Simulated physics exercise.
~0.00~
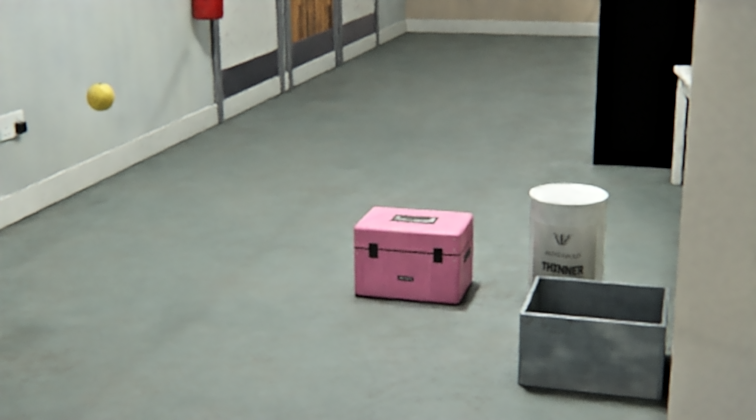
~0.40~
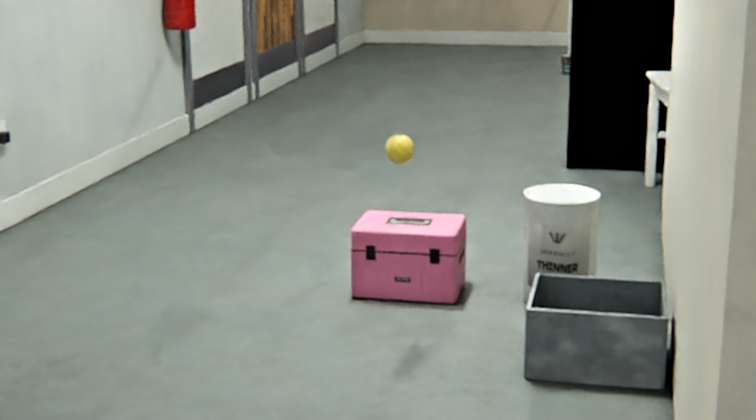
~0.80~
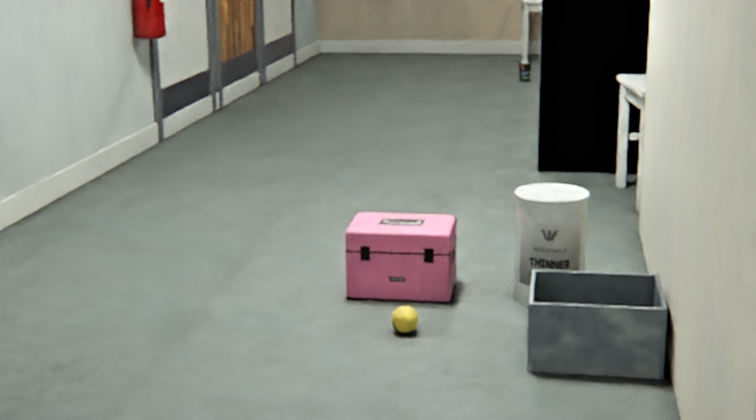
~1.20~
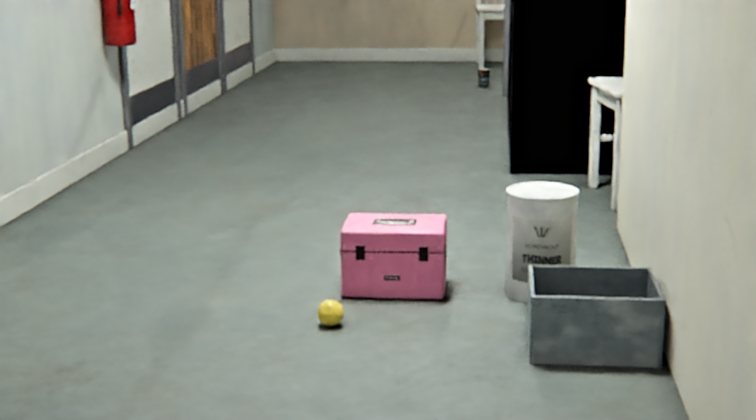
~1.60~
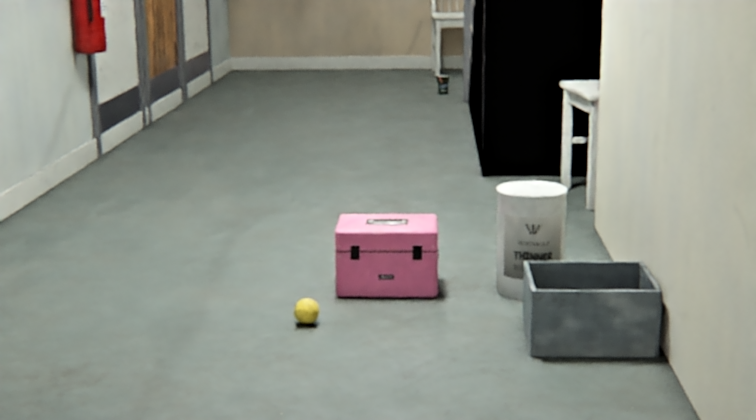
In the video, a yellow apple flies rightward through the air toward a pink toolbox, a white pail and an open gray box, drops to the floor in front of the toolbox, then moves left and ends outside the box as the view drifts slightly sideways.
